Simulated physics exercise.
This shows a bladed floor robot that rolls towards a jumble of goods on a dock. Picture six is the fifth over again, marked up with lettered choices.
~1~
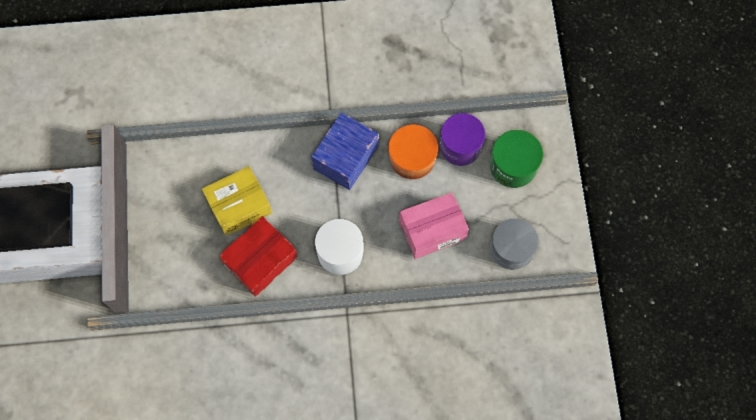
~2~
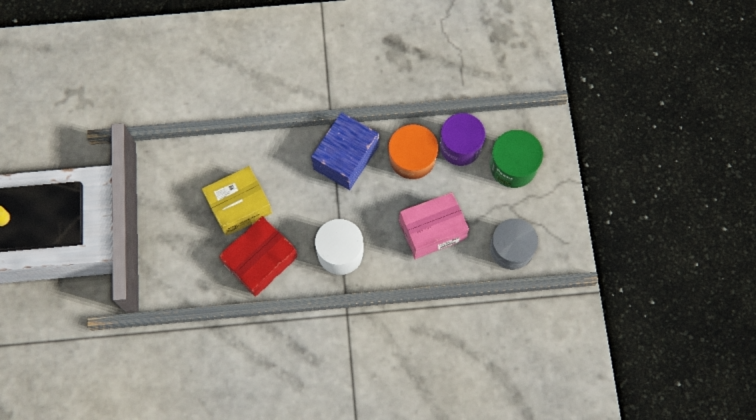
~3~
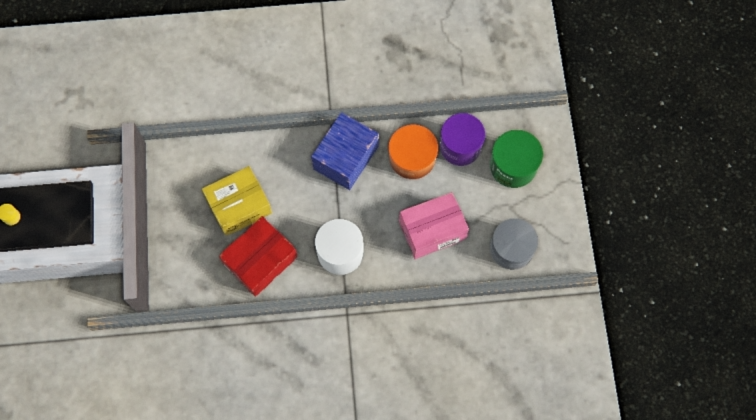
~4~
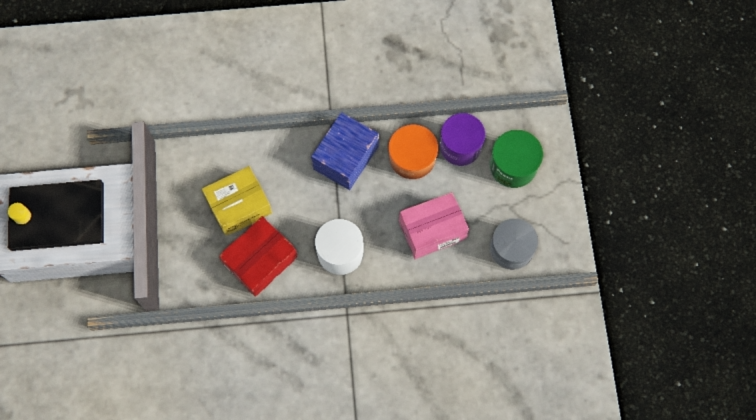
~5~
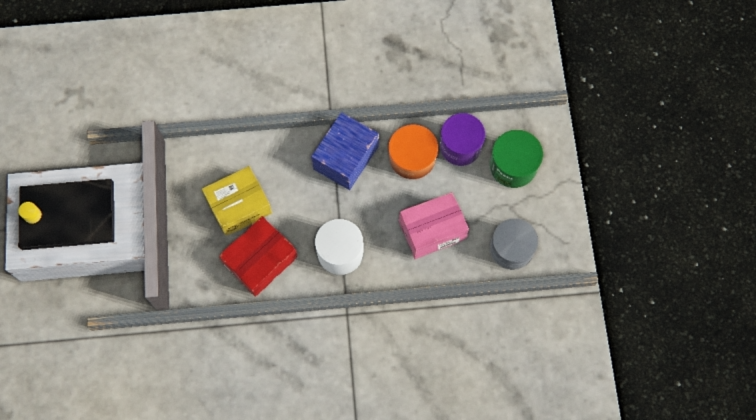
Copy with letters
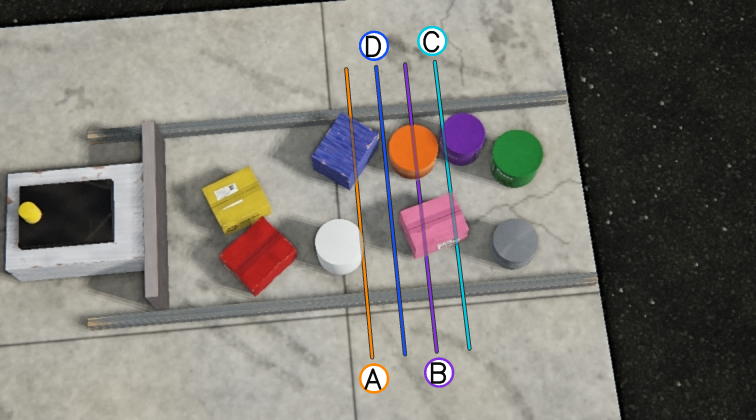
A white robot with a dark top panel and a wide grey blade rolls slowly rightward between two rails on a pale, cracked stone dock, seen from above beside dark ground. Ahead of it sit yellow, red, blue and pink parcels, with white, orange, purple, green and grey canisters mostly towards the right. The robot advances steadily, its yellow knob coming into view, while the goods and camera stay still.
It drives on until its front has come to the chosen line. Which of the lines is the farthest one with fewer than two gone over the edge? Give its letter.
As far as mark C.
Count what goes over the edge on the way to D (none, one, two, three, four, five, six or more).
The count is none.
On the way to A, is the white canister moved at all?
Yes.
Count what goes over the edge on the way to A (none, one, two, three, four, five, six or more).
By then, none.
On the marked copy, A at (359, 206); B at (420, 201); C at (451, 198); D at (390, 204).
Taking C. A third of the way, robot (183, 204); red box (306, 269); white canister (355, 247).
Two thirds of the way, robot (291, 194); pink parcel (493, 204); purple pail (479, 136).
When it is over, robot (374, 187); green pail (576, 146); grey canister (584, 251); none fallen.
As for the rest, A is within the limit but short; B is within the limit but short; D is within the limit but short.
